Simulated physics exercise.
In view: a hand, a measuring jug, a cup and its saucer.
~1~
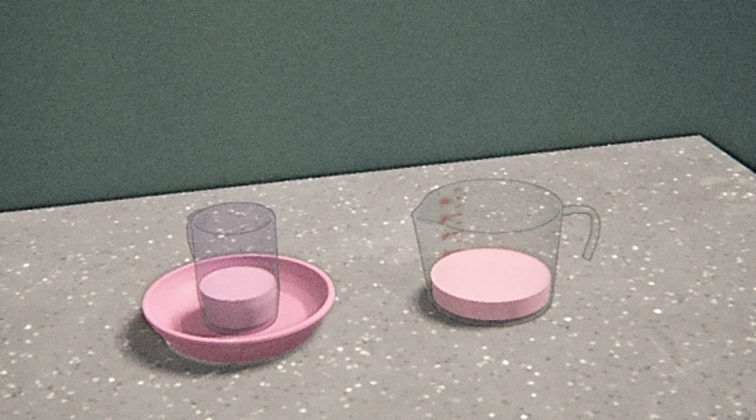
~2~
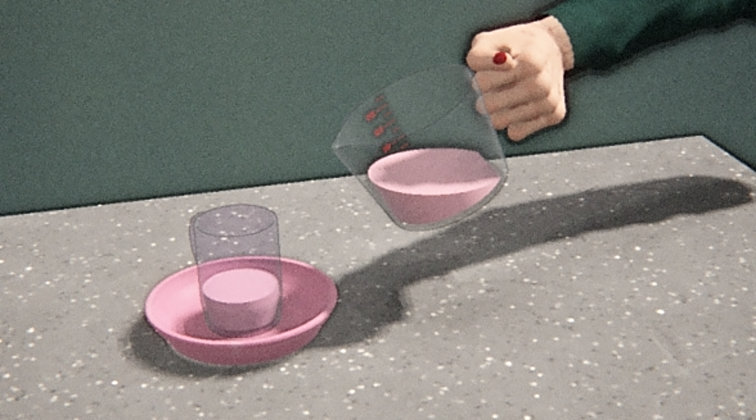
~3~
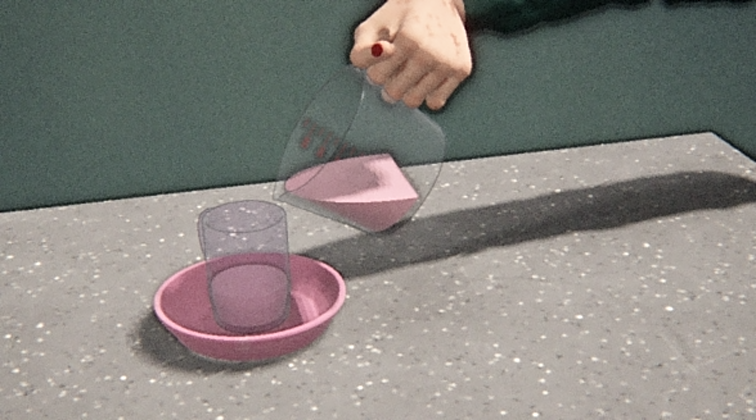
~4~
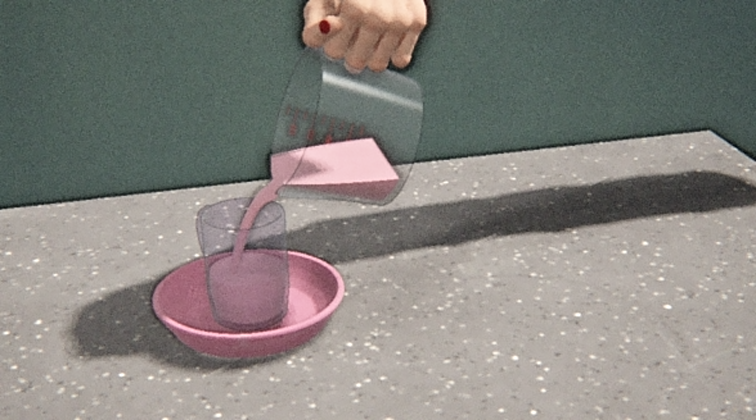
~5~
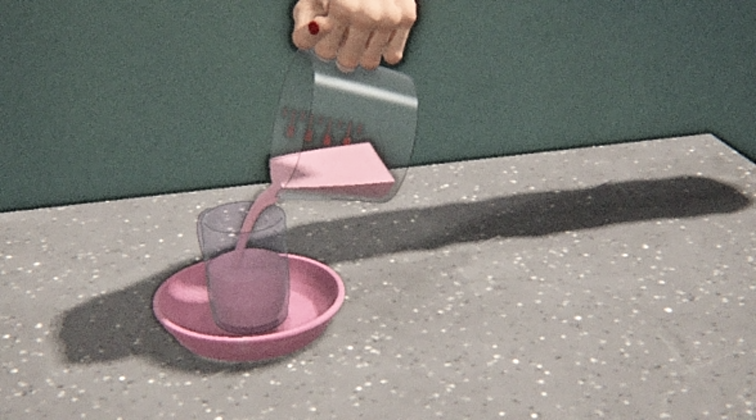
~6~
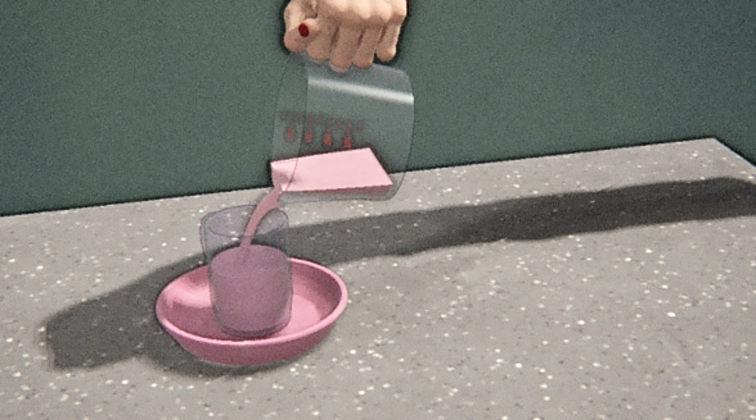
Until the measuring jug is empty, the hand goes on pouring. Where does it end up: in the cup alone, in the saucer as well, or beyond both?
Cup is big enough.
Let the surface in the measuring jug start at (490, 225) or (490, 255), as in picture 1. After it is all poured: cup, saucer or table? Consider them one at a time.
In that order: On to the top, into the saucer.
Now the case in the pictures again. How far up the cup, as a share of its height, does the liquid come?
Level reading: Near 80 %.
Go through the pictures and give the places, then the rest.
In the first picture, both stand on the top; measuring jug (492, 249) about a quarter full; cup (237, 266) about a third full; saucer (252, 344) dry.
In the second picture, the hand lifts the measuring jug; measuring jug (427, 146) tipped 25° with all of its load; cup about a third full, surface at (241, 287).
In the third picture, the measuring jug is brought over; measuring jug (360, 153) tipped 50° with all of its load; cup (248, 264) about a third full.
In the fourth picture, a stream runs into the cup; measuring jug (344, 129) tipped 70° with about three quarters of its load; cup about a third full, surface at (247, 271).
In the fifth picture, a stream runs into the cup; measuring jug (340, 129) tipped 75° with about two thirds of its load; cup (247, 264) about half full.
In the sixth picture, a stream runs into the cup; measuring jug (338, 128) tipped 75° with about half of its load; cup about half full, surface at (249, 262); saucer (265, 347) dry.
Soon after, the cup is about two thirds full; the saucer is dry.
Later, the cup is about three quarters full; the saucer is dry.
In the end, the cup is about three quarters full; the saucer is dry.
